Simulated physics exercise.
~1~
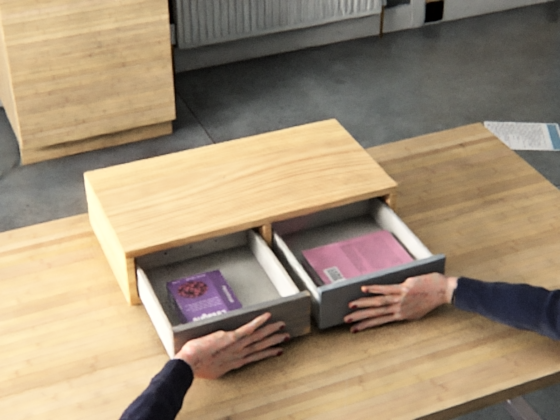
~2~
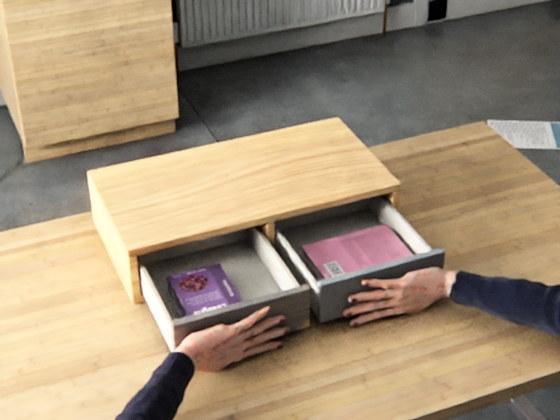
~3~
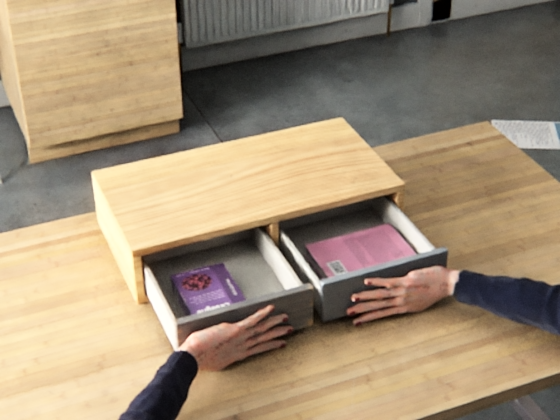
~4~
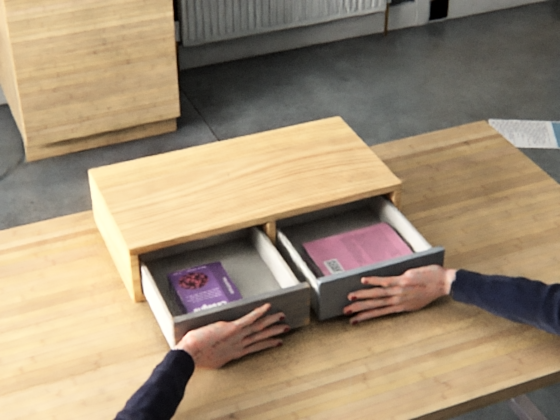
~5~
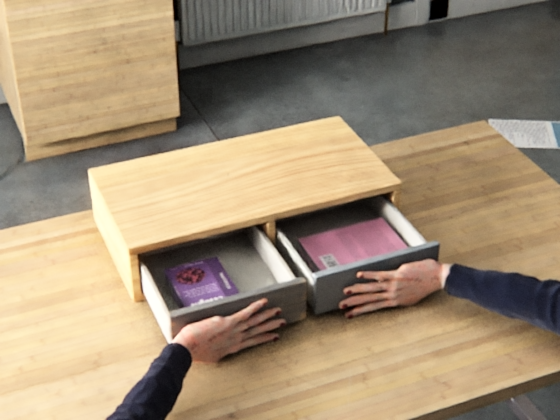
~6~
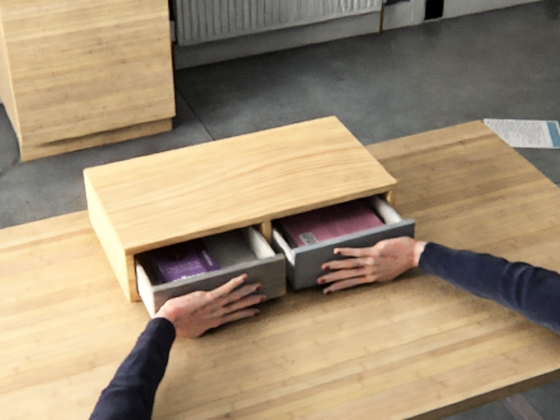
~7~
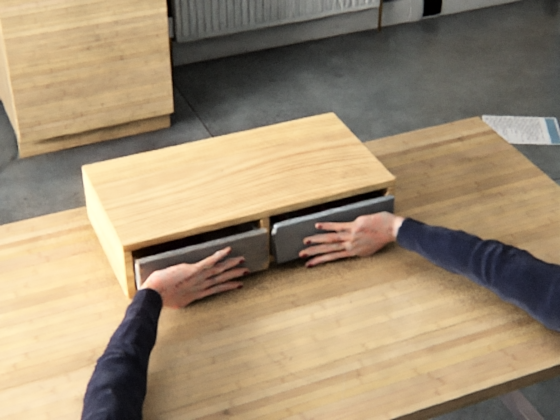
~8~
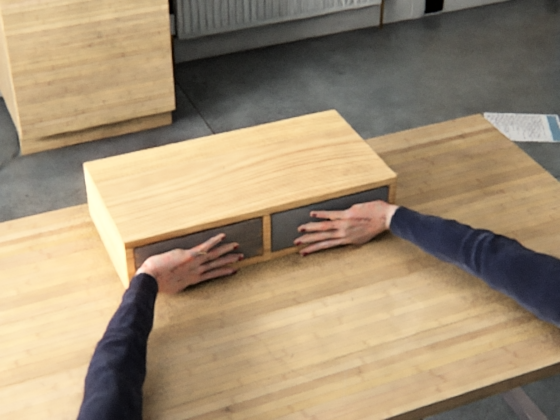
The clip opens on a small wooden chest on a table with its two grey-fronted drawers pulled out, a purple packet lying in the left one and a pink book in the right. Two hands in dark sleeves rest against the drawer fronts, one on each, and at first the drawers barely move. Then the hands push both drawers inward together, and the packet and book ride back with them under the chest's top. The drawers narrow to slim gaps that hide most of their interiors. Finally both slide fully shut, flush with the chest, with the hands still resting on their fronts.
